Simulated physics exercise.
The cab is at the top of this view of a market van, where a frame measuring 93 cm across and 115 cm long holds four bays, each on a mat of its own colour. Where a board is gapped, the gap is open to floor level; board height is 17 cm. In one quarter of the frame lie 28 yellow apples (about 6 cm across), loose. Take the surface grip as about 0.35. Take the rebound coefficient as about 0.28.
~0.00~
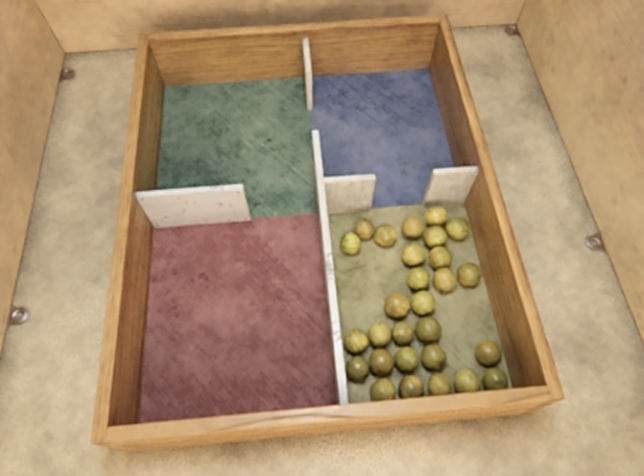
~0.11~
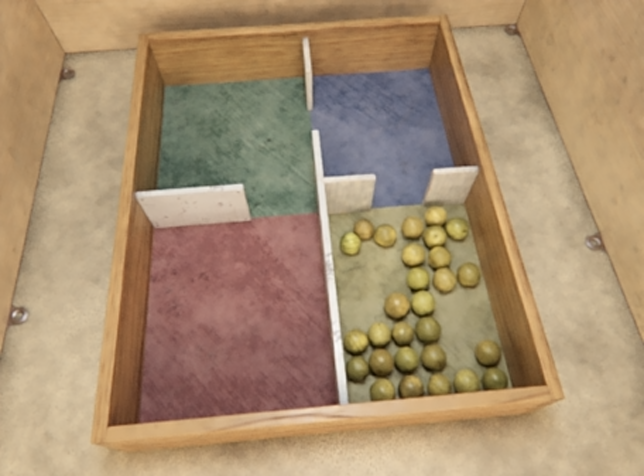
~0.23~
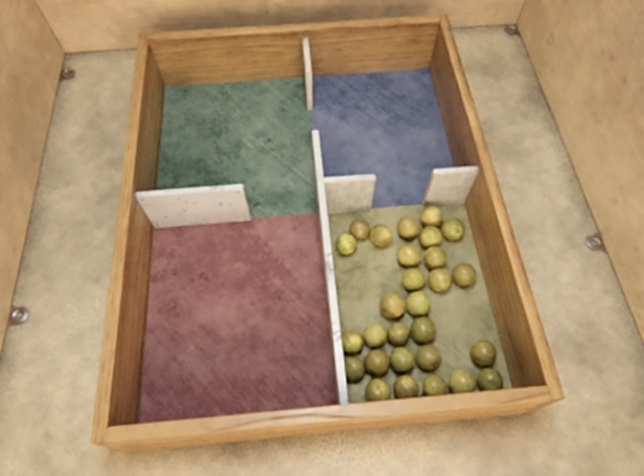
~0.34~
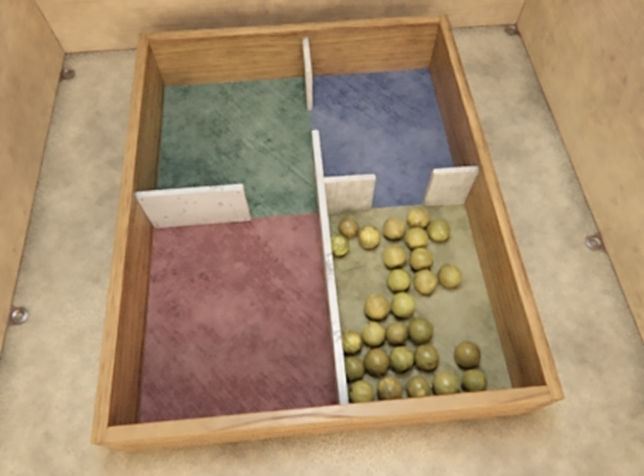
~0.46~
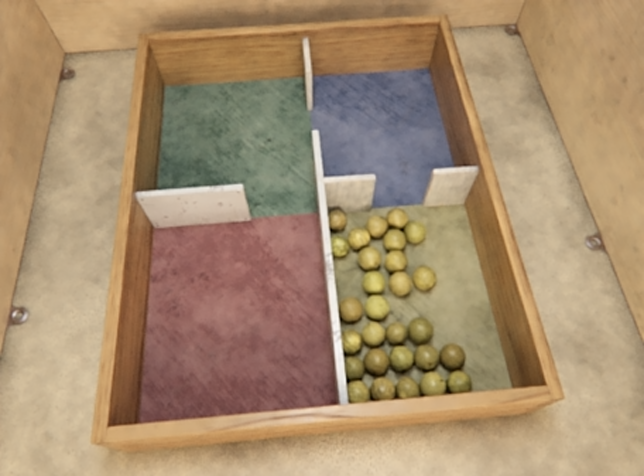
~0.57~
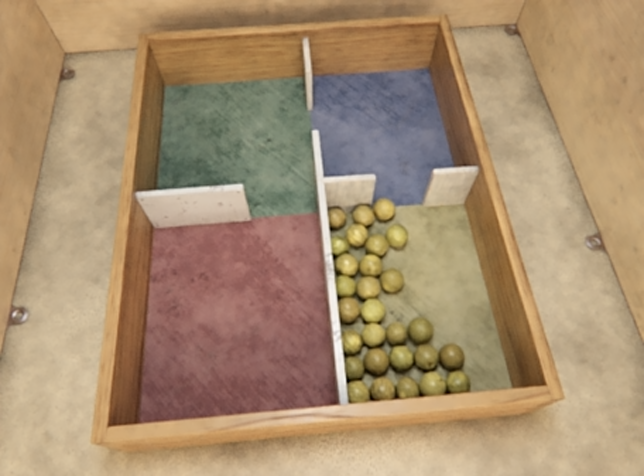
Yellowish-green balls in the lower-right bay slide left and bunch up against the white divider.
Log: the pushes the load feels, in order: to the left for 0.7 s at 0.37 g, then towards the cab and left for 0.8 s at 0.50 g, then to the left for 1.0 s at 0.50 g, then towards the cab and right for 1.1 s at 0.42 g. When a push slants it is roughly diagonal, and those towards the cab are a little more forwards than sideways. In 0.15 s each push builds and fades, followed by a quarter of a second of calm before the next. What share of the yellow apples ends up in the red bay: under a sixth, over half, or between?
Under a sixth.
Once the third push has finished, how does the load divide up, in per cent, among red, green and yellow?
So you get red at 0, green at 10 and yellow at 80 per cent.
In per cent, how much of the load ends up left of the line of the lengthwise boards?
Around 10 per cent.
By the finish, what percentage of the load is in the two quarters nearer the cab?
It comes to around 40 percent.
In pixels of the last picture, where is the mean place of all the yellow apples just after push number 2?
About (365, 249).
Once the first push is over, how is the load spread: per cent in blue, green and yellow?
Blue at 0, green at 0, yellow at 100 in a hundred.
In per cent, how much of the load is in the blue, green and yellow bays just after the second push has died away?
At that point the shares are blue 20, green 0 and yellow 80 per cent.
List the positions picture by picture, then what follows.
In the first frame, middle of the blue mat (380, 133); middle of the green mat (236, 144); middle of the red mat (238, 315); middle of the yellow mat (411, 300); 28 in the yellow bay; the apple farthest behind, in the direction of the first push, is at (488, 352).
In the second frame, 28 in the yellow bay; the apple farthest behind, in the direction of the first push, is at (488, 353).
In the third frame, 28 in the yellow bay; the apple farthest behind, in the direction of the first push, is at (490, 381).
In the fourth frame, 28 in the yellow bay; the apple farthest behind, in the direction of the first push, is at (474, 383).
In the fifth frame, 28 in the yellow bay; the apple farthest behind, in the direction of the first push, is at (459, 384).
In the sixth frame, 28 in the yellow bay; the apple farthest behind, in the direction of the first push, is at (458, 384).
After push 1 (0.94 s), 28 in the yellow bay.
After push 2 (1.99 s), 5 in the blue bay, 1 in the green bay and 22 in the yellow bay.
After push 3 (3.24 s), 3 in the blue bay, 4 in the green bay and 21 in the yellow bay.
After push 4 (4.59 s), 8 in the blue bay, 4 in the green bay and 16 in the yellow bay.
Outcome (at 5.12 s), 8 in the blue bay, 4 in the green bay and 16 in the yellow bay. Asked share, 0 of 28, 0 per cent.
